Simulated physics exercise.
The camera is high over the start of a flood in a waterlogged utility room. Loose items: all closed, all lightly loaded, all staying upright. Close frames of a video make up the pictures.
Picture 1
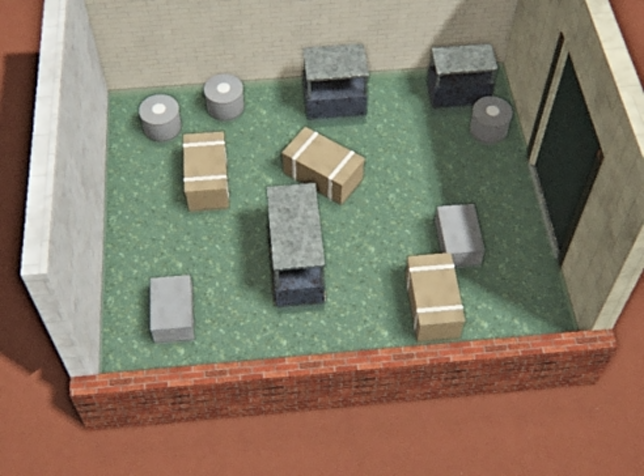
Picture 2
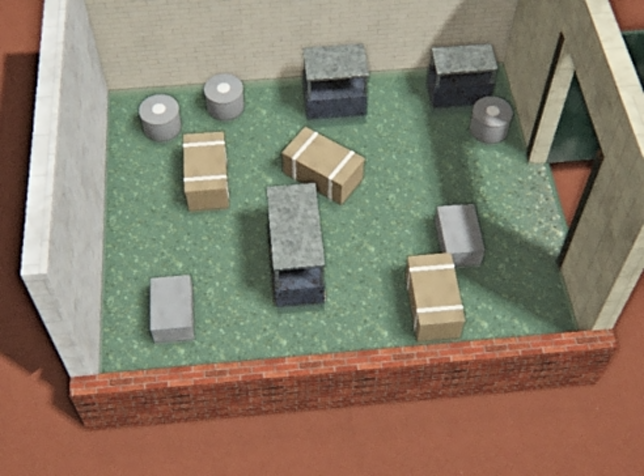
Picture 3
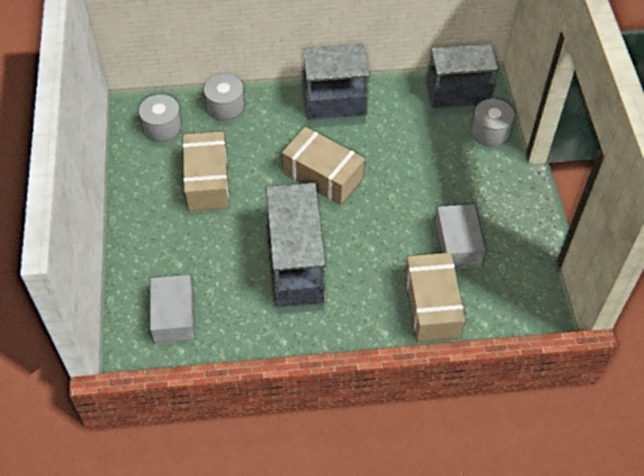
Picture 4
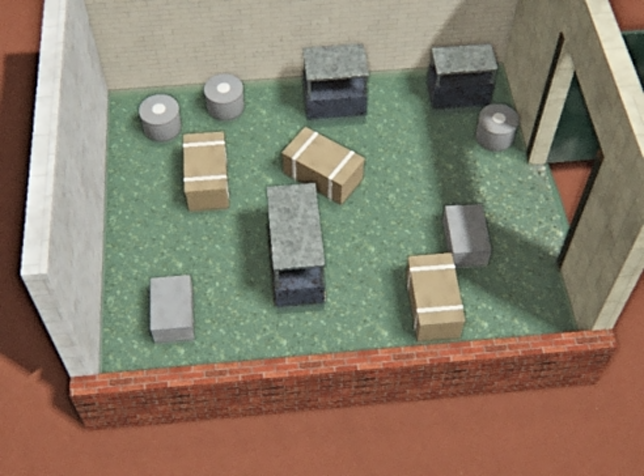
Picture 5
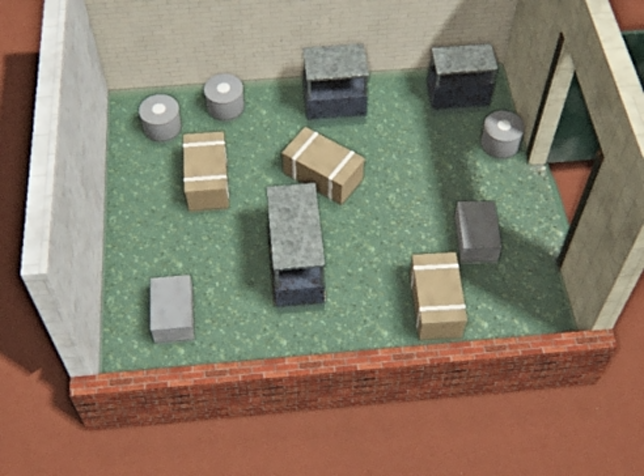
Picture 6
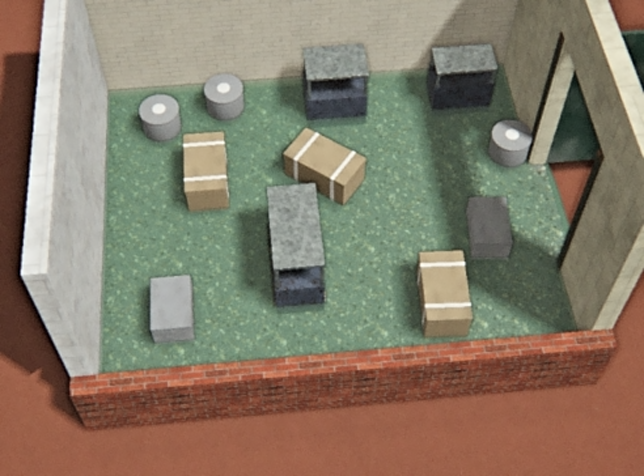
The clip shows a green-floored room of boxes and round tubs where the doorway on the right opens, then a grey tub and a grey box shift slowly rightward, followed slightly by a nearby cardboard box.
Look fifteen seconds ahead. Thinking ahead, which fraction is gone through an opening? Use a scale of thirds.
On that scale, between one and two thirds.
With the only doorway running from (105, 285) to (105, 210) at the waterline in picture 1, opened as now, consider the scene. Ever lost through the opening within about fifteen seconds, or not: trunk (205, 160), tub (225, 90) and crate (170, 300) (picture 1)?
First one exits, second never exits, third exits.
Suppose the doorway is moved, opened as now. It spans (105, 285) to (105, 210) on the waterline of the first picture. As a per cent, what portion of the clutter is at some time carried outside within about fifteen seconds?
50 per cent.
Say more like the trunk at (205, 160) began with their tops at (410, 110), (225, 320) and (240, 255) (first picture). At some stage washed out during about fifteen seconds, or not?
Taken in the given order, the three: Exits at some point, doesn't escape and doesn't escape.
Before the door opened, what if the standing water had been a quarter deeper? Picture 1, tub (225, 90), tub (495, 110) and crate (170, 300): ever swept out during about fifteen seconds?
One by one: Never escapes, leaves, never escapes.
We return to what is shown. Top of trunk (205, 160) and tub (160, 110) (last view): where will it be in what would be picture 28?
Roughly (305, 161) and (190, 114).
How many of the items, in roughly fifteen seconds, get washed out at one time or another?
It totals 4.
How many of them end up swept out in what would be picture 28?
I make it 4.
A moment on, 0 of 8 are out; 8 afloat.
Next, 2 of 8 are out; 6 afloat.
Later, 4 of 8 are out; 4 afloat.
In the end, 4 of 8 are out; 4 afloat.
